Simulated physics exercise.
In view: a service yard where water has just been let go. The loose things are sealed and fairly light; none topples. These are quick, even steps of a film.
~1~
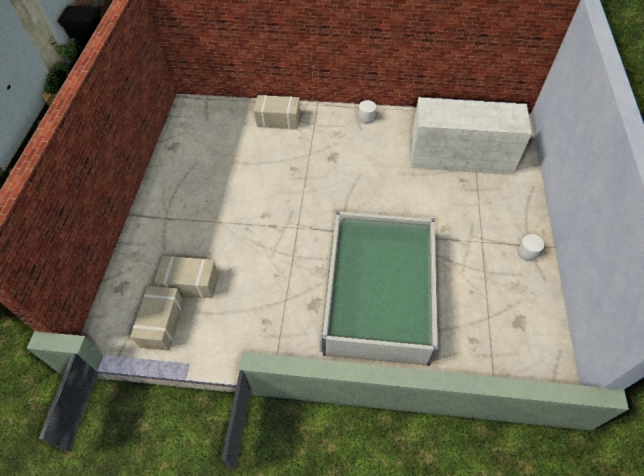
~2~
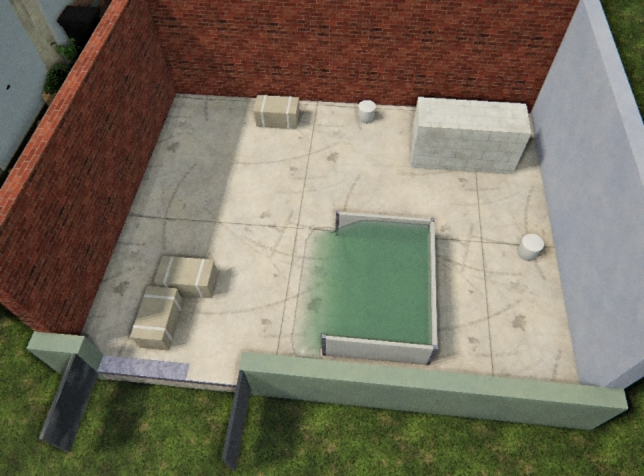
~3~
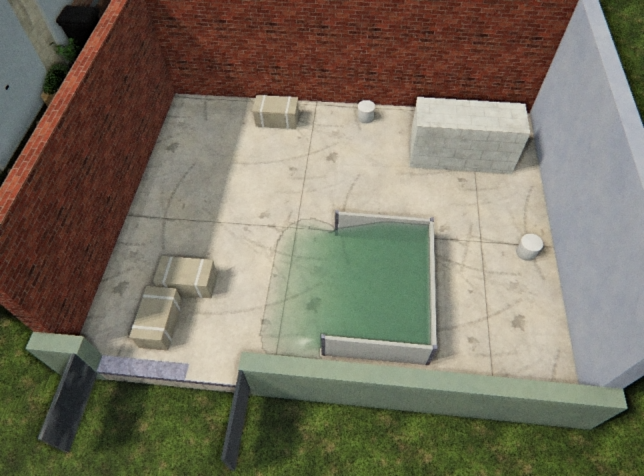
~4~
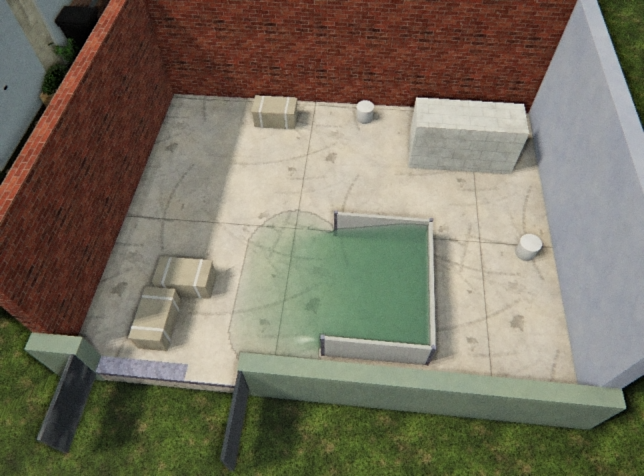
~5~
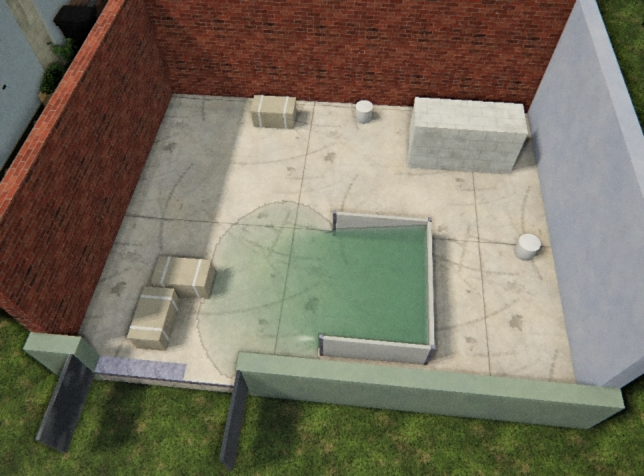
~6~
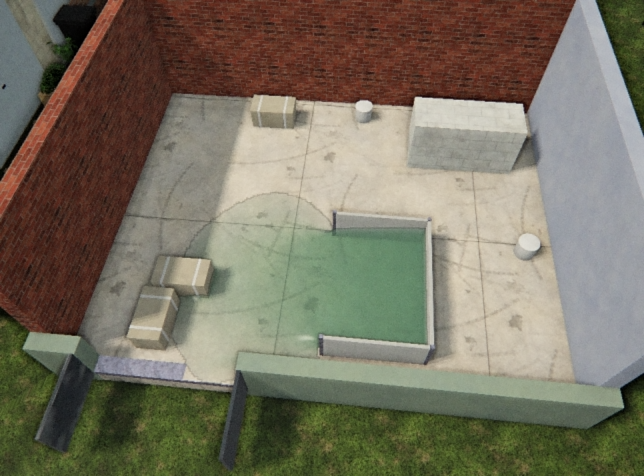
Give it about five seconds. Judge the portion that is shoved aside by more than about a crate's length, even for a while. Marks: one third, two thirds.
That comes to from one to two thirds.
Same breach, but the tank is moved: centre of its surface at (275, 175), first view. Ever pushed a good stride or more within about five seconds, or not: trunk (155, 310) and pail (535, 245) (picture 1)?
In turn: Shifted that much, under that.
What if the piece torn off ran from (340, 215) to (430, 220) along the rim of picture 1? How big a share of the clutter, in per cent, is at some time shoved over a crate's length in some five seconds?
Near 40 in a hundred.
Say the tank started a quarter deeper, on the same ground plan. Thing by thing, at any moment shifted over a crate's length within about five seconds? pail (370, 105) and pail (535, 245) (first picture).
In turn: Short of that, never so far.
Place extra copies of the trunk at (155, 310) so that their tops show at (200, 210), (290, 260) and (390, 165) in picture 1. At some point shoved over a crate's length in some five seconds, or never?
In turn: Yes, moved that far, no.
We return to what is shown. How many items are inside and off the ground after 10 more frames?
That makes 2.
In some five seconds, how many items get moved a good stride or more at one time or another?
That makes 2.
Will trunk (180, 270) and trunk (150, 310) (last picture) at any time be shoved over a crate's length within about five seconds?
In turn: Moved that far, pushed that far.
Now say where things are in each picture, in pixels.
A trunk at (185, 271) rests on the ground; a trunk at (155, 312), on the bottom; 0 of 5 have shifted, in the first picture.
A trunk at (184, 271), on the bottom; a trunk at (154, 312), on the bottom; 0 of 5 have shifted, in the second picture.
A trunk at (184, 271), on the bottom; a trunk at (154, 312), on the bottom; 0 of 5 have shifted, in the third picture.
A trunk at (183, 271) rests on the ground; a trunk at (153, 313), on the bottom; 0 of 5 have shifted, in the fourth picture.
A trunk at (182, 271), on the bottom; a trunk at (151, 313) rests on the ground; 0 of 5 have shifted, in the fifth picture.
A trunk at (181, 271), on the bottom; a trunk at (151, 312), on the bottom; 0 of 5 have shifted, in the sixth picture.
A moment on, 0 of 5 are well off their spots; 0 afloat.
Next, 2 of 5 are well off their spots; 2 afloat.
Later, 2 of 5 are well off their spots; 1 afloat.
In the end, 2 of 5 are well off their spots, and 2 have been at some point; 1 afloat.
